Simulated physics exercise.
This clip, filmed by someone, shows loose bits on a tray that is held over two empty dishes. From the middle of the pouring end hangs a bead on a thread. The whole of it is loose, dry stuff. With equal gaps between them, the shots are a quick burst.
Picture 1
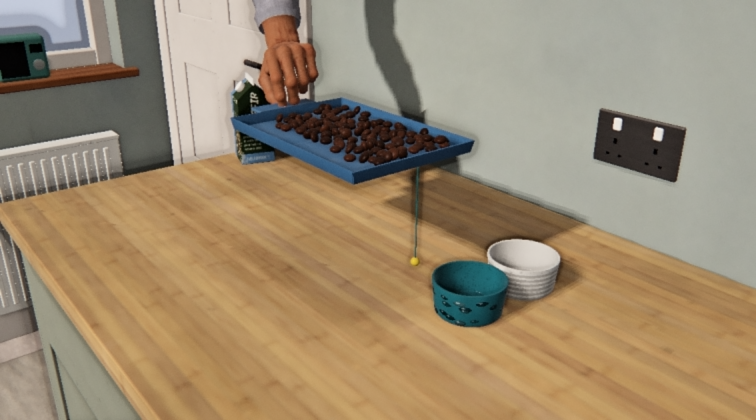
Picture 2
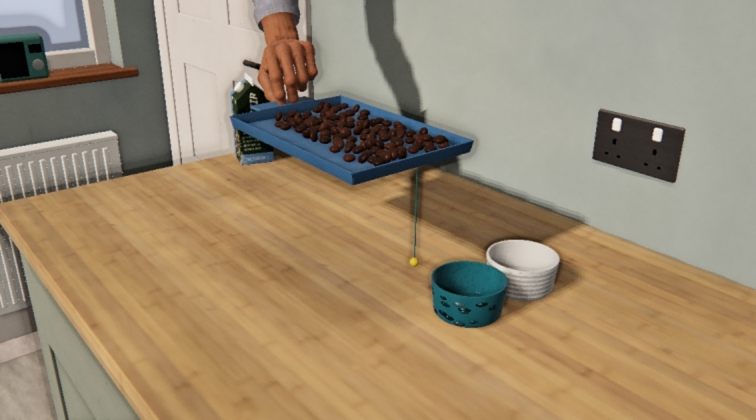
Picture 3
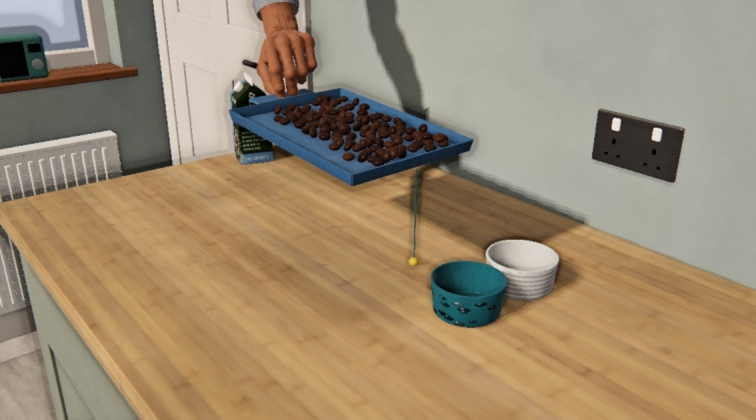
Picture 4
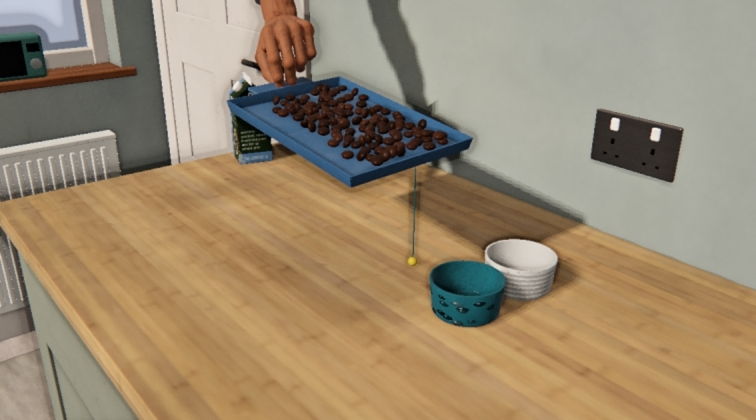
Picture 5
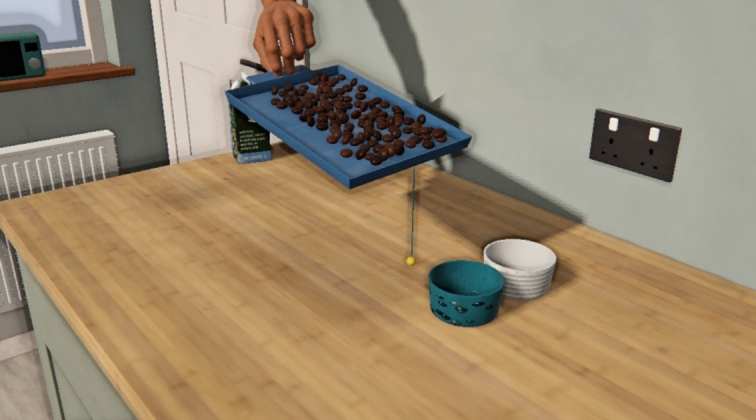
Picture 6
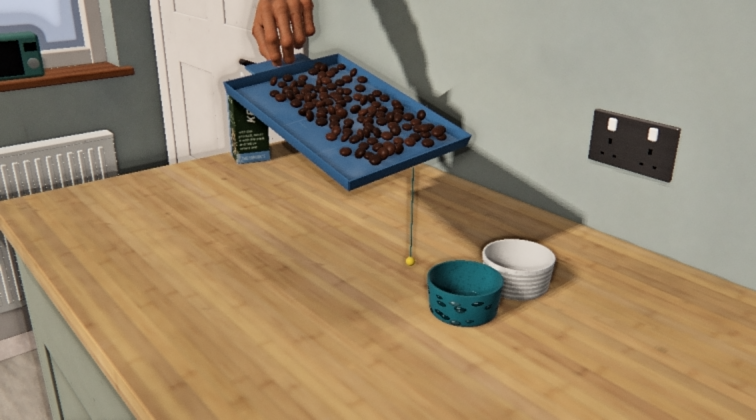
At the start, a hand holds a blue tray of dark brown pieces nearly level above a wooden counter, near a teal dish and a white one, with a yellow bead hanging beneath. The hand then gradually raises the tray's far end, tilting it slightly, while the pieces stay spread across it.
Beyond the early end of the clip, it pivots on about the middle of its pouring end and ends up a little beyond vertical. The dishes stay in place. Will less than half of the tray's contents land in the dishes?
Yes, less than half gets in.
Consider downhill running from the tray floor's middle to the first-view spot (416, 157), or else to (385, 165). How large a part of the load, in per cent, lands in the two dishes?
Respectively close to 70 and 10 in a hundred.
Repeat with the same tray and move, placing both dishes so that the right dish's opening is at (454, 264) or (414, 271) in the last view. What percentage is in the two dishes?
40 and 40 %.
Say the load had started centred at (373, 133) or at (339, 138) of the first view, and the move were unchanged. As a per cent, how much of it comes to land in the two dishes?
Share in order: Roughly 0 %, 0 %.
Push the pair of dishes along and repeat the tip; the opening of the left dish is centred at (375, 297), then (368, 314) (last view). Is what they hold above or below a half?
One: The larger part. Two: Above a half.
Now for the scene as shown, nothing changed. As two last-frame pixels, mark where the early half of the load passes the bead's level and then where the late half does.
Around (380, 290) and then (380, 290).
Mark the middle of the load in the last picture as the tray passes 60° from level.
The middle of the pieces sits at roughly (371, 153).
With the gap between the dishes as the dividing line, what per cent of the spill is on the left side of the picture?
It comes to about 90 percent.
Soon, tray tipped steeply; most on the tray; a stray few outside both; a small part in the air.
A while on, tray tipped past a quarter turn; a small part on the tray; a stray few in the left dish; most outside both; a small part in the air.
Towards the end, tray tipped past a quarter turn; a small part in the left dish; nearly all outside both.
Finally, tray tipped past a quarter turn; a small part in the left dish; none in the right dish; nearly all outside both.
